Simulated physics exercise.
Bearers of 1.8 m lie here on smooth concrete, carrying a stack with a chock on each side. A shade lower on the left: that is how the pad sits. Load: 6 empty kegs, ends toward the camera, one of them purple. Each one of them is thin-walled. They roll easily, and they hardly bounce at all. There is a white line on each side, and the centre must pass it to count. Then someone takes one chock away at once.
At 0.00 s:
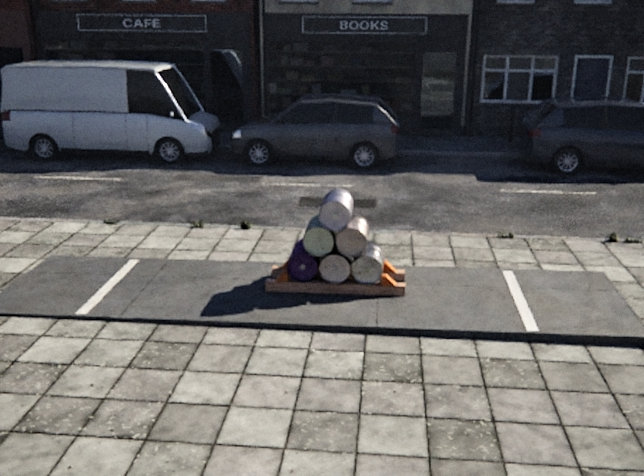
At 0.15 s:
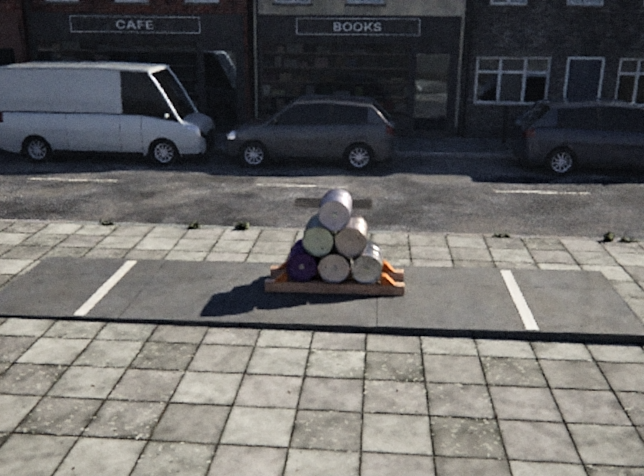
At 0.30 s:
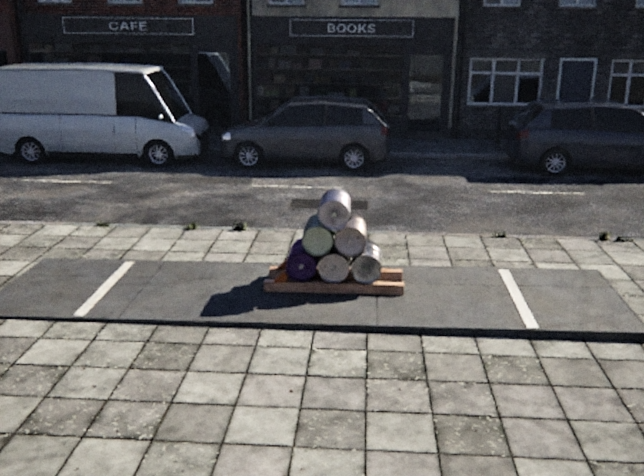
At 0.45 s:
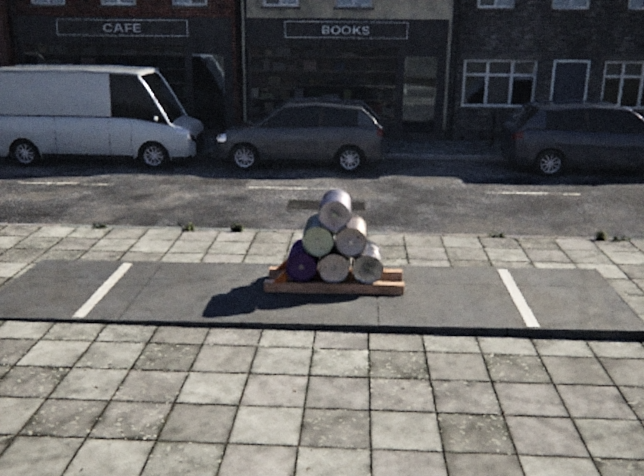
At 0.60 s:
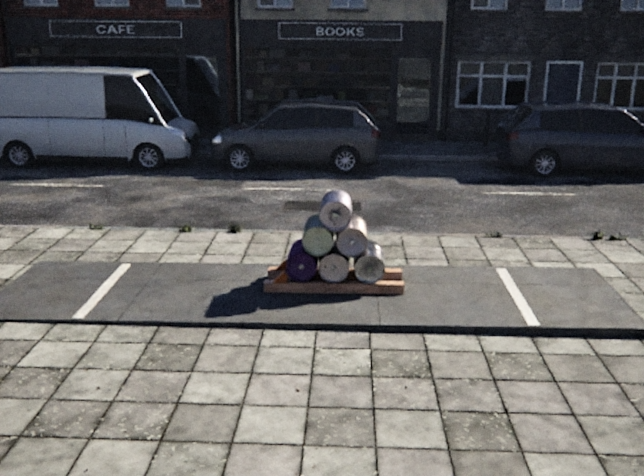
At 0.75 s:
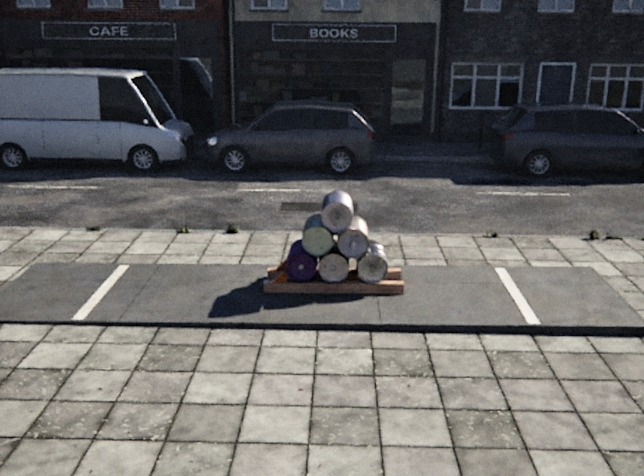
In this clip, a pyramid of six cylinders, one purple, sits motionless on a low base between white lines while the view shifts slightly, sliding the parked vehicles and shopfronts behind leftward; early on, the right orange chock disappears.
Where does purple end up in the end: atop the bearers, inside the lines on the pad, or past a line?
It ends up atop the bearers.
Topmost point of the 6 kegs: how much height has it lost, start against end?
About 35 cm.
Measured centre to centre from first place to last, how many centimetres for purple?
Estimate - purple near 0.
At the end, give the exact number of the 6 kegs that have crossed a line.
I make it 1 exactly.
Then, 1.1 s in, purple is on the bearers, 45 cm from the bearers' left end; 0 of 6 have crossed.
In the end (6.1 s), purple is on the bearers, 45 cm from the bearers' left end; 1 of 6 has crossed.
